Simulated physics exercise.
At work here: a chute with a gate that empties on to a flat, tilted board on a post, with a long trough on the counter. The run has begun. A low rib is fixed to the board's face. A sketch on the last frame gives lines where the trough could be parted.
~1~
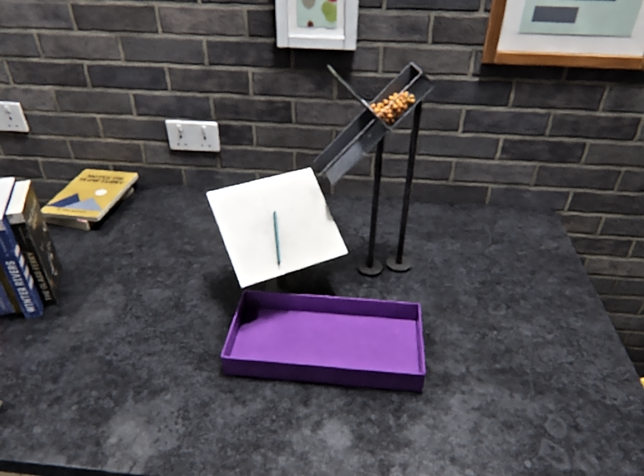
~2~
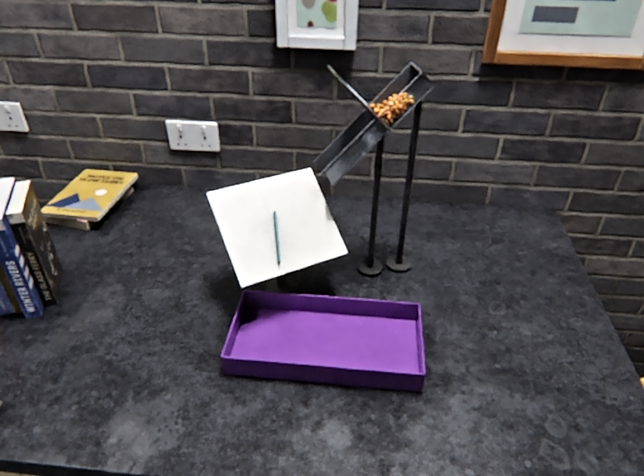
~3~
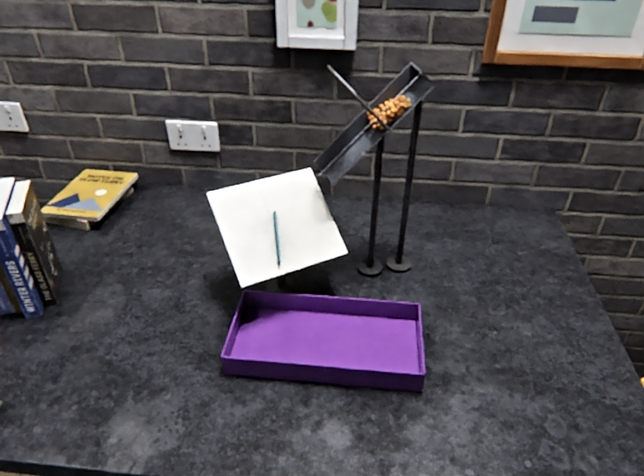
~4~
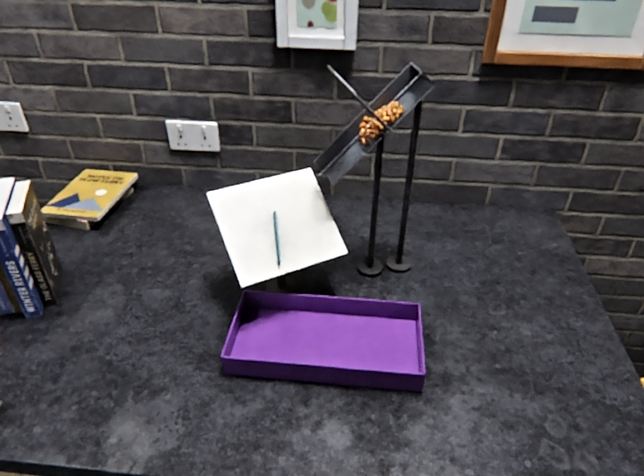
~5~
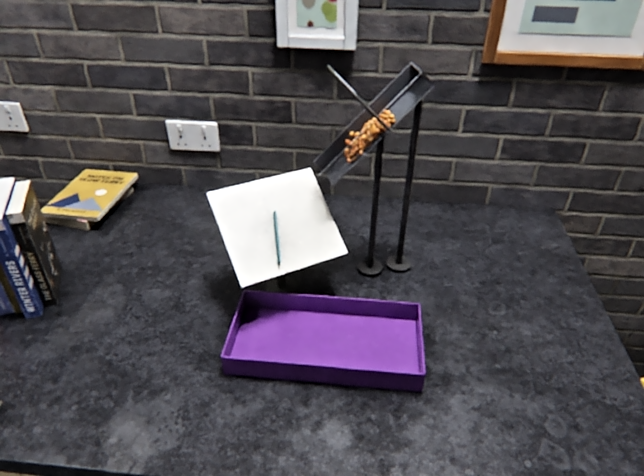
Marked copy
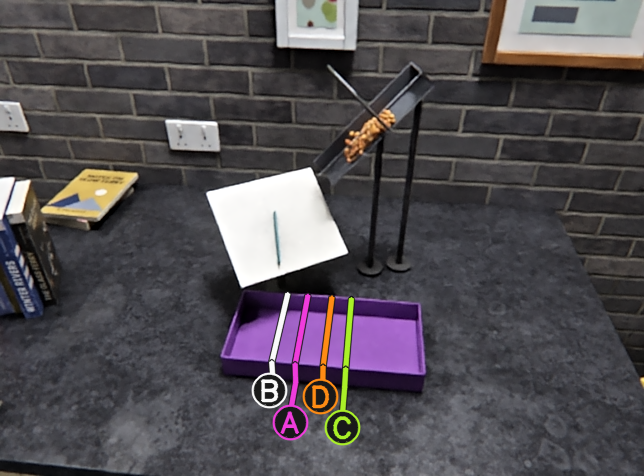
In this clip, a cluster of small orange-brown pieces slides a short way down a dark, sloping chute on two thin stands, toward the lower left, while the tilted white board and empty purple tray below stay still.
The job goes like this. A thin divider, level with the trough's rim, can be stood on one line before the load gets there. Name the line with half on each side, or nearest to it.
I would pick line A.
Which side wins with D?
Left.
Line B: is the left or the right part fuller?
More lands on the right.
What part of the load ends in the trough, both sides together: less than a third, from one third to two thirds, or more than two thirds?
About that: More than two thirds.
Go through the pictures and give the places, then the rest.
The first frame shows load behind the gate near (389, 108), roasted chickpeas; lip of the chute near (329, 179), sloping fairly steeply.
The second frame shows middle of the board near (279, 223), tilted fairly steeply; middle of its low edge near (297, 269); of its high edge near (261, 180).
The third frame shows front corners of the trough near (222, 357) and (425, 374), empty; front of the load near (375, 126).
The fourth frame shows middle of the load near (376, 124); its front near (365, 143), close to a third of the way to the lip; rib from (275, 211) to (280, 262).
The fifth frame shows middle of the load near (369, 138); its front near (350, 161), close to two thirds of the way to the lip.
On the marked copy, line A crosses the front rim at (295, 363); line B crosses the front rim at (271, 361); line C crosses the front rim at (345, 367); line D crosses the front rim at (323, 365).
Choosing A, of what is caught, close to half on the left of the divider, close to half on the right.
Choosing B, of what is caught, only a few on the left of the divider, all but a few on the right.
Choosing C, of what is caught, all but a few on the left of the divider, only a few on the right.
Choosing D, of what is caught, the bulk on the left of the divider, a small share on the right.
